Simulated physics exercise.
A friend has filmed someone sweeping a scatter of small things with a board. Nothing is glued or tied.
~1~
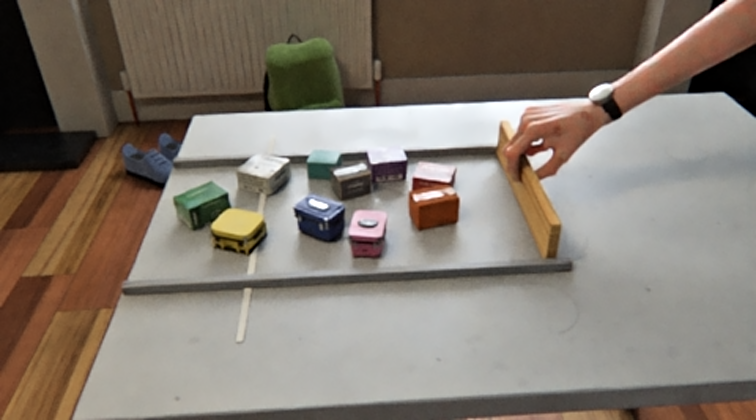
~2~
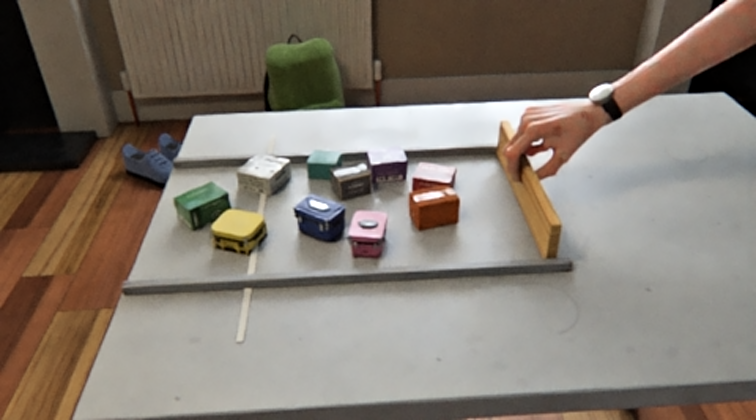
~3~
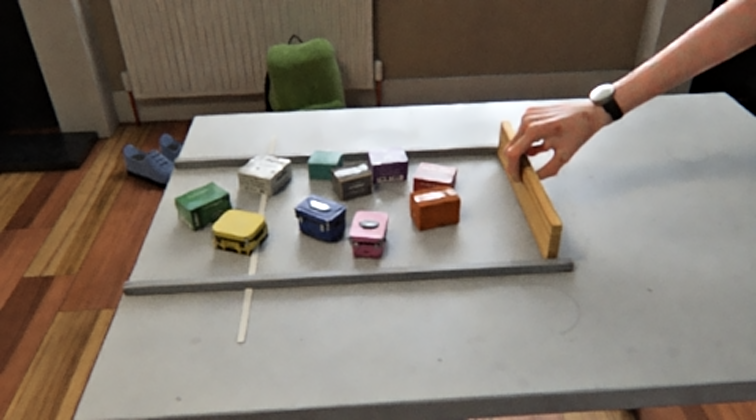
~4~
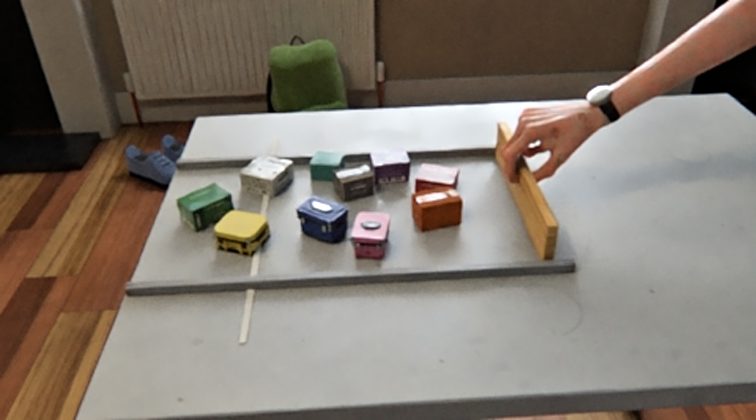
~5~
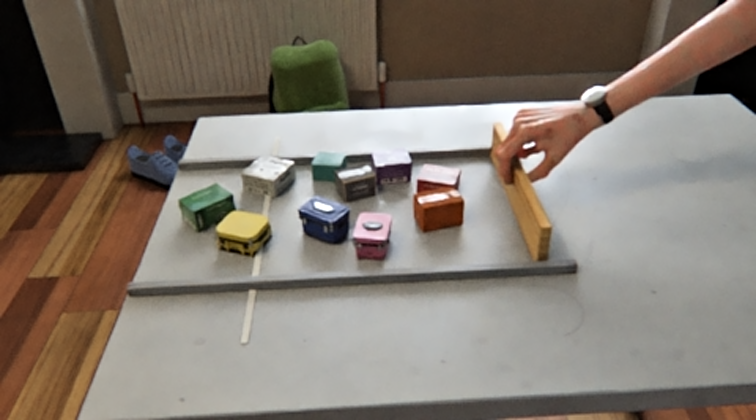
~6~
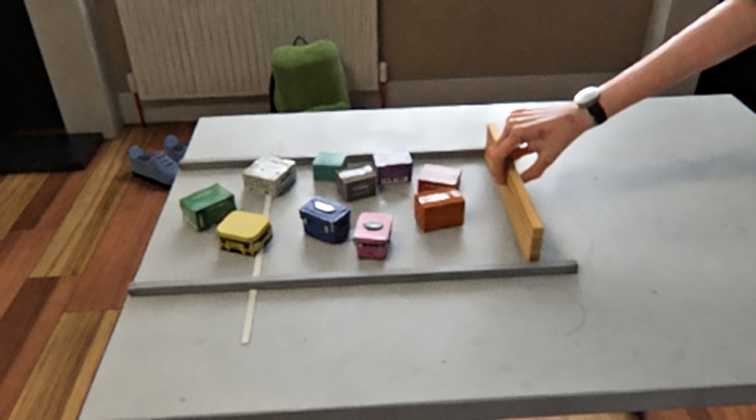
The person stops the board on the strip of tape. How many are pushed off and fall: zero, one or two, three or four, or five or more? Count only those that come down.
Here the number that fall off is zero.
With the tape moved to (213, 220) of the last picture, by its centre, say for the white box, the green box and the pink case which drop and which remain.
The white box goes over; the green box comes down; the pink case survives.
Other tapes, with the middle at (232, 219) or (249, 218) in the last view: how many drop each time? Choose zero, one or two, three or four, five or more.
In that order: 1 or 2; one or two.
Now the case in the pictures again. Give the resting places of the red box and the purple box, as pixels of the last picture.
About (249, 195), and the other about (251, 174).
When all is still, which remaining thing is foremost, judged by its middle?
It is the white box.
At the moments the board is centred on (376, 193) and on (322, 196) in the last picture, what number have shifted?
At the one place 7, at the other 9.
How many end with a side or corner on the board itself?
The number is 4.
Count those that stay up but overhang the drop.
It comes to 1.
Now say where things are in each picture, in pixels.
Green box (203, 205); yellow case (239, 232); white box (264, 174); board (525, 184); tape (260, 215), in the first picture.
Yellow case (240, 232); board (525, 184), in the second picture.
White box (265, 175); orange box (435, 208), in the third picture.
Green box (206, 207); turquoise block (327, 166), in the fourth picture.
Yellow case (244, 234); purple box (391, 166), in the fifth picture.
Green box (209, 207); yellow case (245, 234); white box (270, 176); board (510, 187); tape (266, 217), in the sixth picture.
Soon after, none off yet; green box at rest near (209, 207); yellow case at rest near (245, 234); white box at rest near (270, 176).
Then, none off yet; green box at rest near (209, 207); yellow case at rest near (245, 234); white box moving near (266, 176).
Further on, none off yet; green box at rest near (209, 207); yellow case moved about its own width near (198, 244); white box moved about its own width near (212, 180).
At rest, the number that fall off is zero.
